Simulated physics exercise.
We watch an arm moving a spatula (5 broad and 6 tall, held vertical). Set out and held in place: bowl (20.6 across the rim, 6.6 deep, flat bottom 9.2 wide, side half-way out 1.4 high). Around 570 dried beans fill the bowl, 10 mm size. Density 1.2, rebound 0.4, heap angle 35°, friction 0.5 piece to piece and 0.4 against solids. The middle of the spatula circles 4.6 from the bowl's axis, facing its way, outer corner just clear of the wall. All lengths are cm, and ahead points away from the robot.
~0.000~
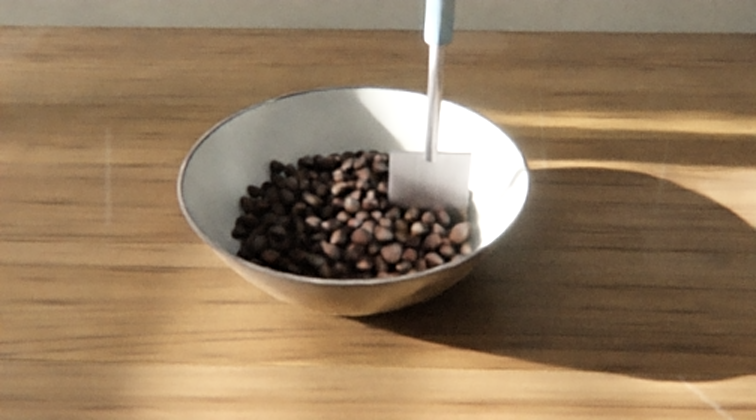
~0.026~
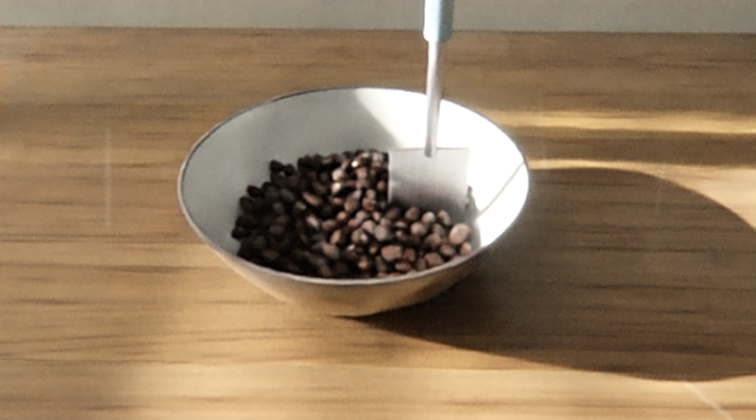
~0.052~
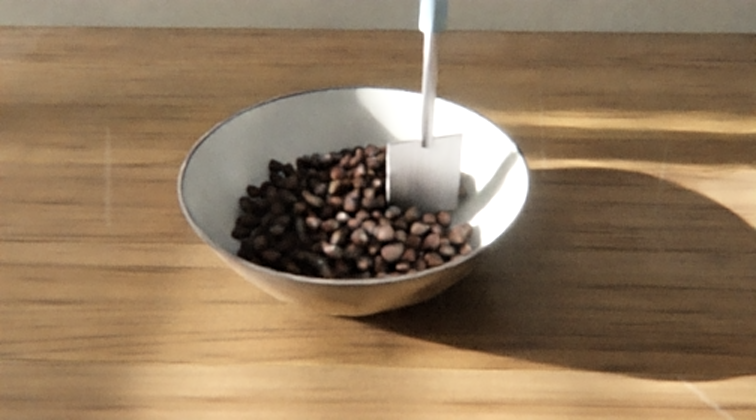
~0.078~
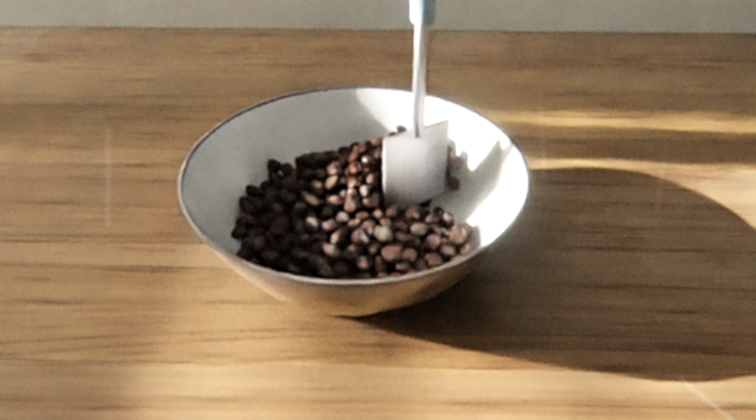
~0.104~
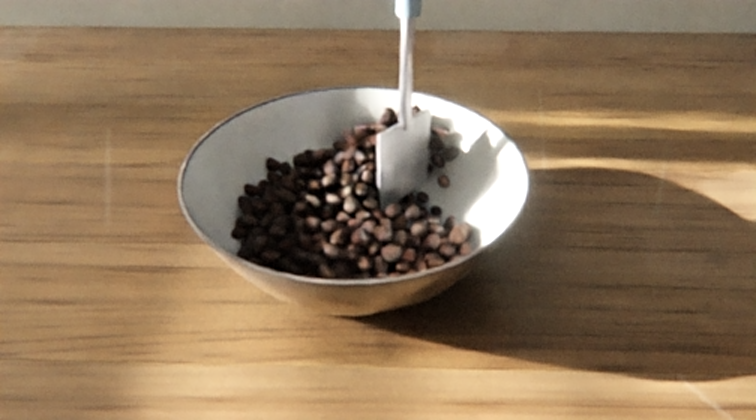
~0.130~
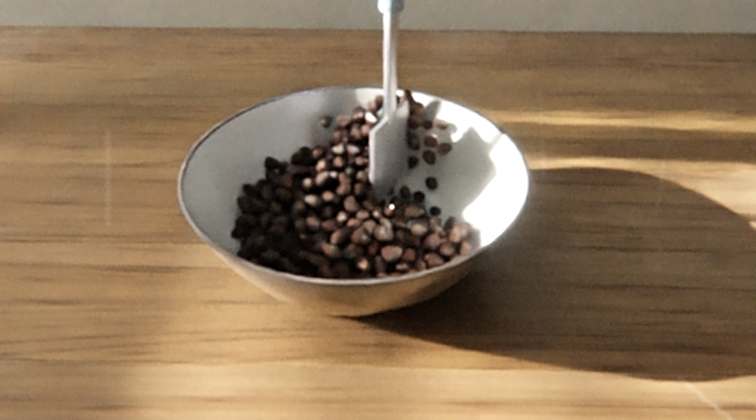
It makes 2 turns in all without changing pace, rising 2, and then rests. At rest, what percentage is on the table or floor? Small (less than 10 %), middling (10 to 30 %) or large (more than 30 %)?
On the table or floor the share is small, less than 10 %.
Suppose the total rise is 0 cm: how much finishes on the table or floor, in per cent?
Some 20 per cent.
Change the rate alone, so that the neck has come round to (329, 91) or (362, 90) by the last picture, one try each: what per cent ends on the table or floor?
Some 35 and 20 per cent.
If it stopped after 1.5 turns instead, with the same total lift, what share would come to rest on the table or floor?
It would be near 5 per cent.
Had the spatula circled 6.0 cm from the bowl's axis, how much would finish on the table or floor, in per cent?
In that case some 0 per cent.
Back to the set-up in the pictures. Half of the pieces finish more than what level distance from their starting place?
Roughly 9 cm.
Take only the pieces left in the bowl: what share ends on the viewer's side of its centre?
Roughly 50 per cent.
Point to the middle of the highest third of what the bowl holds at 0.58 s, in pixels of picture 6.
Around (459, 207).
After 0.58 s, 321° round, highest piece 8 above the table; 551 in the bowl, 19 on the table or floor, 2 in flight or on the tool.
After 1.03 s, 219° round, highest piece 7 above the table; 539 in the bowl, 33 on the table or floor.
After 1.45 s, 0° round, highest piece 6 above the table; 539 in the bowl, 33 on the table or floor.
After 2.15 s, 0° round, highest piece 6 above the table; 539 in the bowl, 33 on the table or floor.
In the end, 539 in the bowl, 33 on the table or floor. That is 6 % on the table or floor.
